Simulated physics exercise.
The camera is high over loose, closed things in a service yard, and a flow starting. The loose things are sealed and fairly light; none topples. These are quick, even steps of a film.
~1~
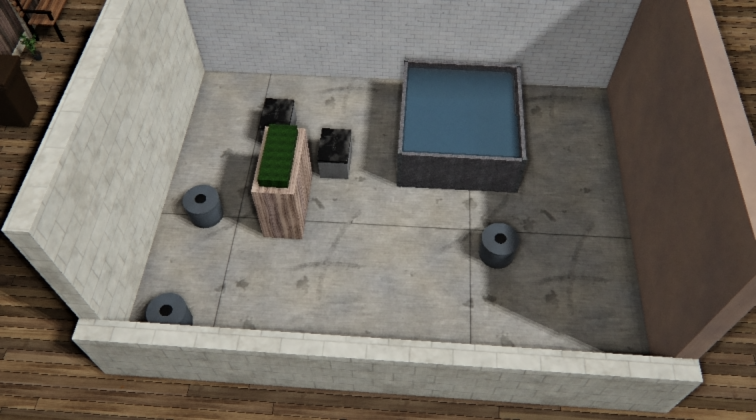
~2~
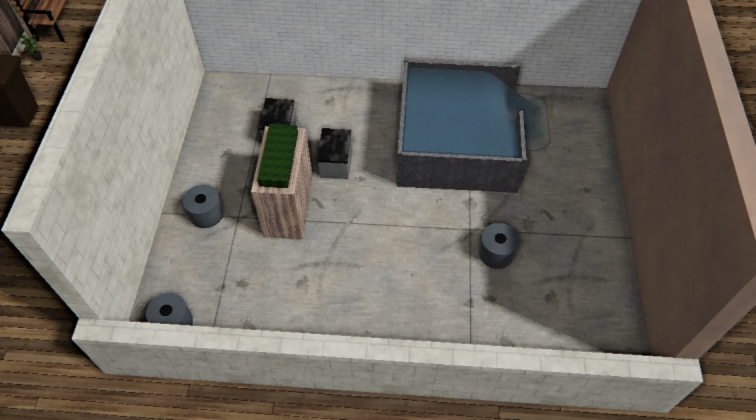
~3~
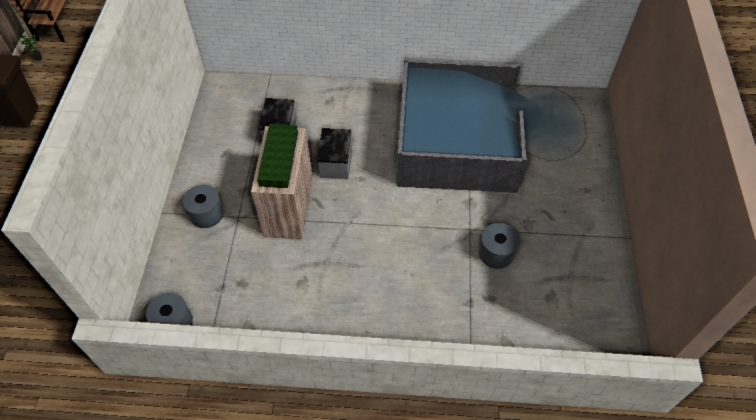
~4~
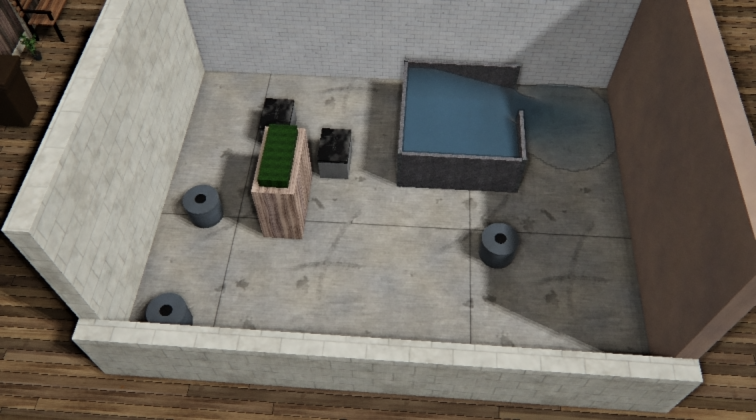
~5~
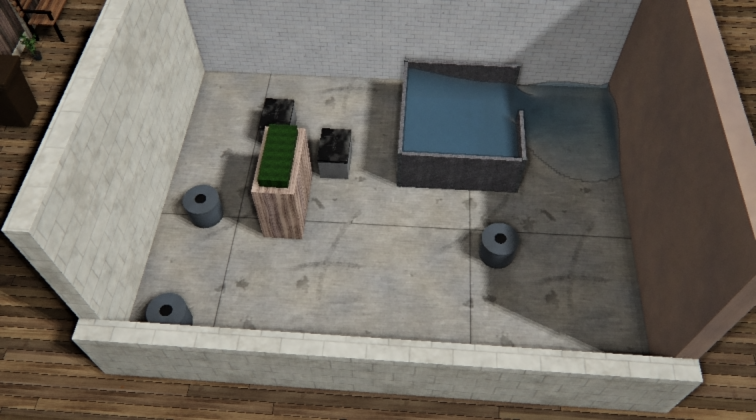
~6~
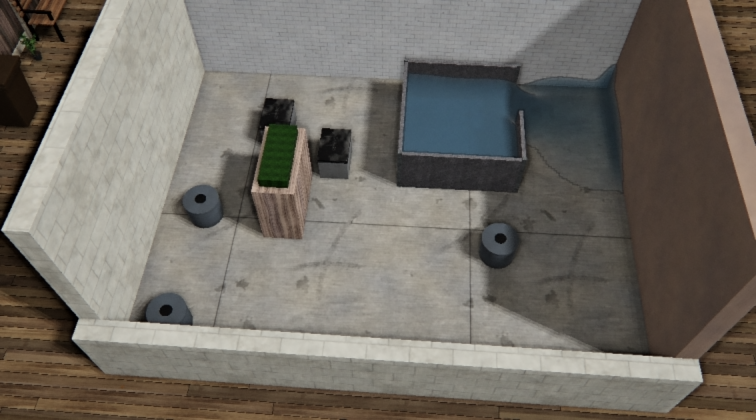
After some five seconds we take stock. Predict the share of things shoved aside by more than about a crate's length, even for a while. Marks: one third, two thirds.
Share: Less than a third.
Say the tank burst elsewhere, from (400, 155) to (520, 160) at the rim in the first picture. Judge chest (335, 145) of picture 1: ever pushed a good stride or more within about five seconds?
Answer: Short of that.
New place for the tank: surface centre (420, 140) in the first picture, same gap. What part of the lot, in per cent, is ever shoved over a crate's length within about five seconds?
Close to 0 %.
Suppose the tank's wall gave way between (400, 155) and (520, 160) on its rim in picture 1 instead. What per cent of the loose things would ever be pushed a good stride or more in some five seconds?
I make it 60 per cent.
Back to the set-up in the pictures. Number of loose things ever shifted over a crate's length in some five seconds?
It comes to 0.
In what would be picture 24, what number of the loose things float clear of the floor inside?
I count 0.
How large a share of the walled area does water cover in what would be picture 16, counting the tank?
Roughly 35 per cent.
A moment on, 0 of 5 are well off their spots; 0 afloat.
Next, 0 of 5 are well off their spots; 0 afloat.
Later, 0 of 5 are well off their spots; 0 afloat.
In the end, 0 of 5 are well off their spots, and 0 have been at some point; 0 afloat.
